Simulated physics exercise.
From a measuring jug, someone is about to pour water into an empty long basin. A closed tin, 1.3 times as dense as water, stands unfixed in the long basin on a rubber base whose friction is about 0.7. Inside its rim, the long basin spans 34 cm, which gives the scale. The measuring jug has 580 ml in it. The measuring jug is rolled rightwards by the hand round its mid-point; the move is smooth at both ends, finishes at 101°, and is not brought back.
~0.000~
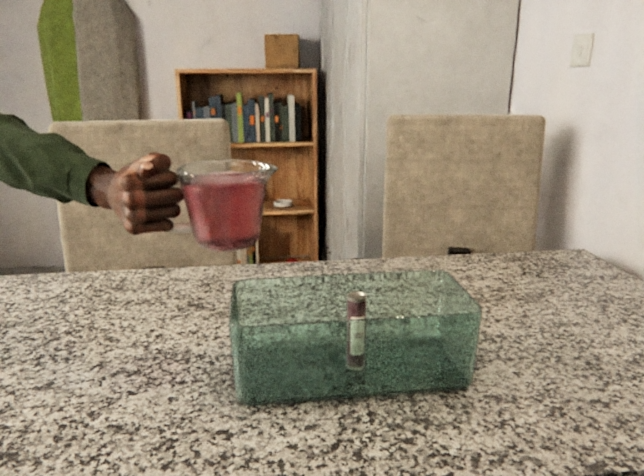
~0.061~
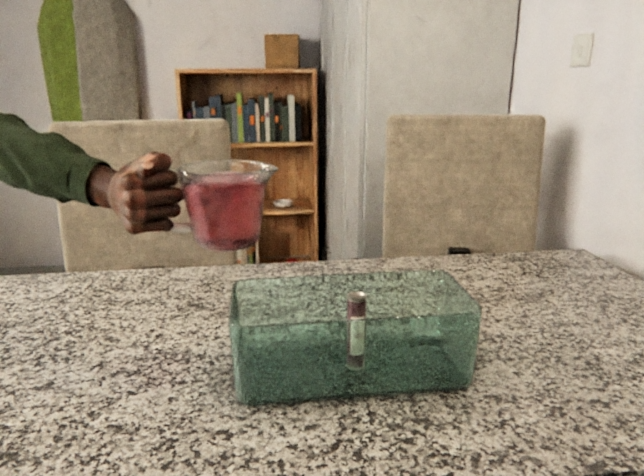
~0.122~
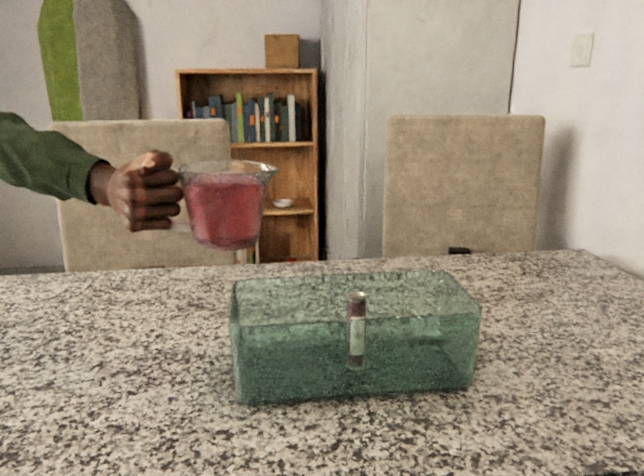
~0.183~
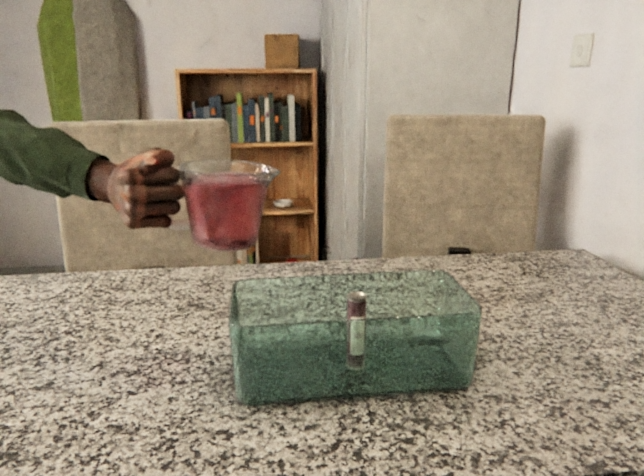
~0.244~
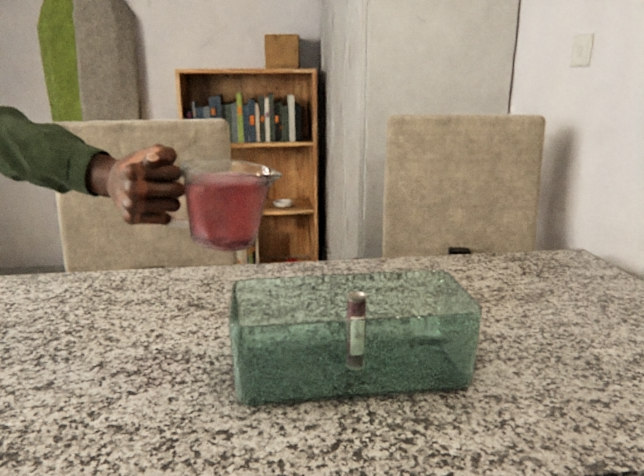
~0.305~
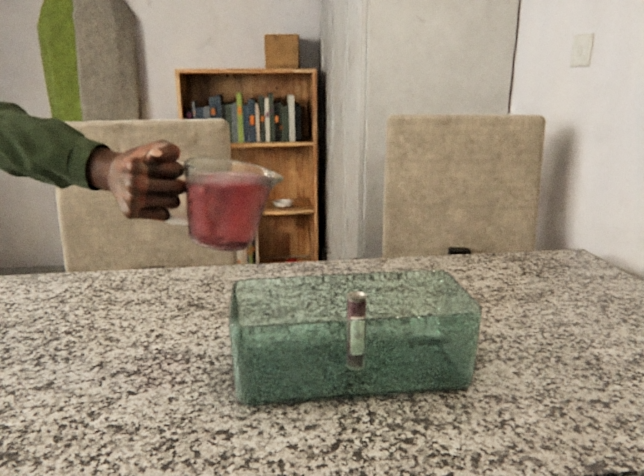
Above a speckled table, a hand slightly tilts a jug of pink liquid to the right.
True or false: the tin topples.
False.
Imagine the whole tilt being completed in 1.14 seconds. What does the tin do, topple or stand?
Outcome - the tin remains standing.
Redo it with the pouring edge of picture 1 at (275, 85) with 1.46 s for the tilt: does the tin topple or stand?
Then it tips over.
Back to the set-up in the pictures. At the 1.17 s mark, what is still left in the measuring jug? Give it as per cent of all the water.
About 18 % is still there.
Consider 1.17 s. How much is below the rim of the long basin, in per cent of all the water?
I reckon close to 68 per cent.
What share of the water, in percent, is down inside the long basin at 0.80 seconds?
I'd put it near 10 percent.
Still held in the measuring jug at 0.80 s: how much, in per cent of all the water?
Fraction remaining: Approx. 72 per cent.
After 0.80 s the tilt is 58° and 72 per cent is still to pour; the tin stands where it began.
After 1.17 s the tilt is 91° and 18 per cent is still to pour; the tin stands where it began.
After 1.55 s the tilt is 101° and 0 per cent is still to pour; the tin stands where it began.
After 1.96 s the tilt is 101° and 0 per cent is still to pour; the tin stands where it began.
In the end the tin stands where it began.
